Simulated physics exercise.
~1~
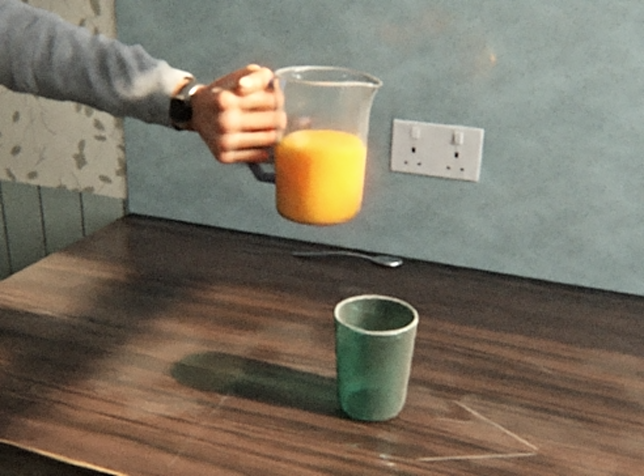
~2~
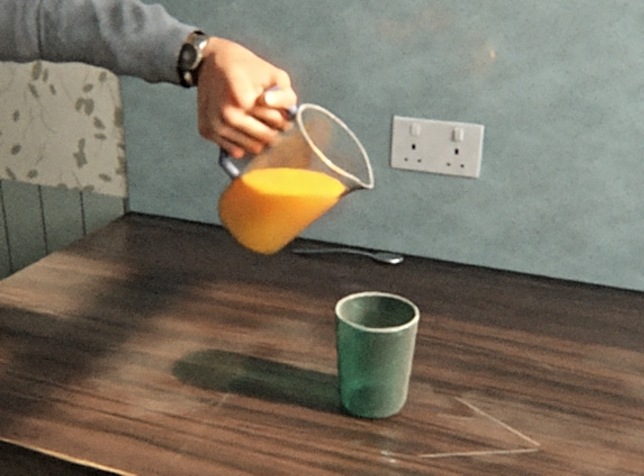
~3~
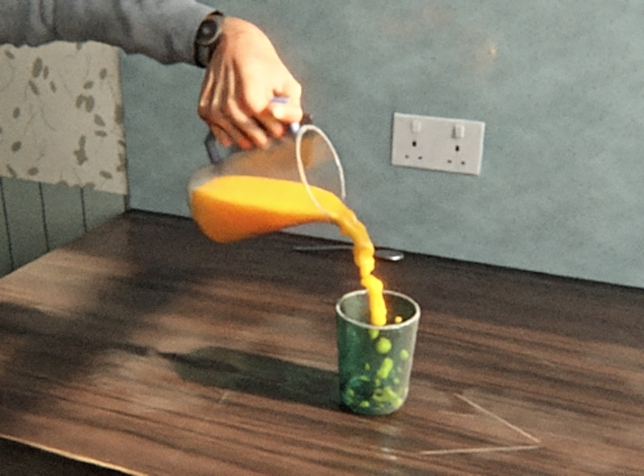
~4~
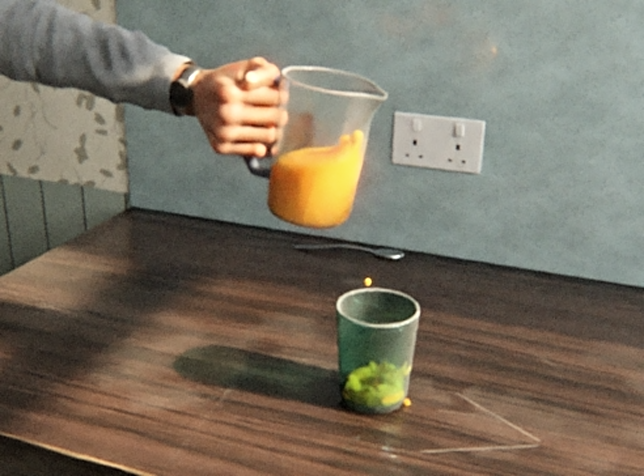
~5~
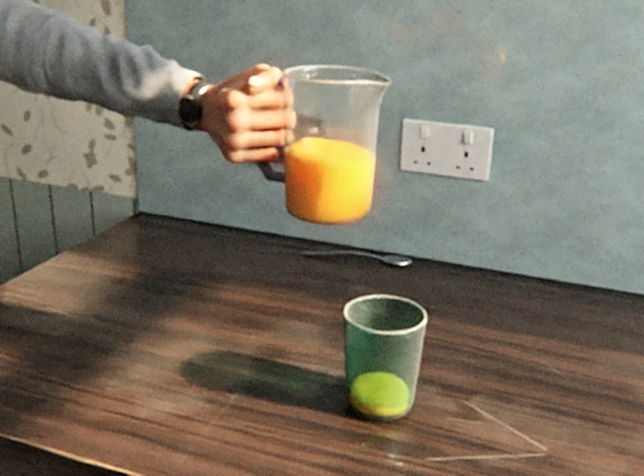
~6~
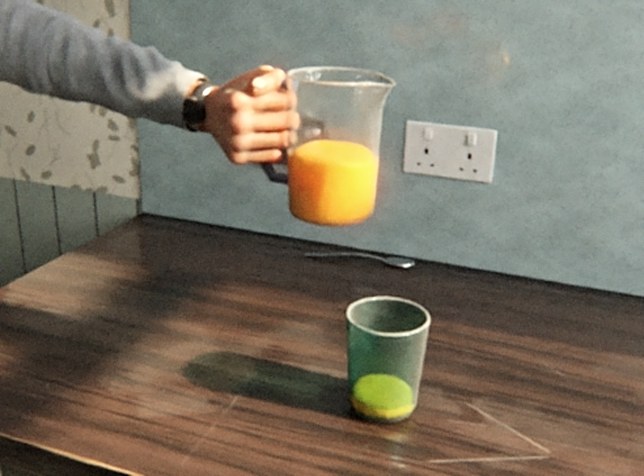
A hand held a clear jug of orange juice above an empty green glass on a wooden table, tipped it to the right and poured in a little, then turned it upright again, leaving the glass partly filled and plenty in the jug.
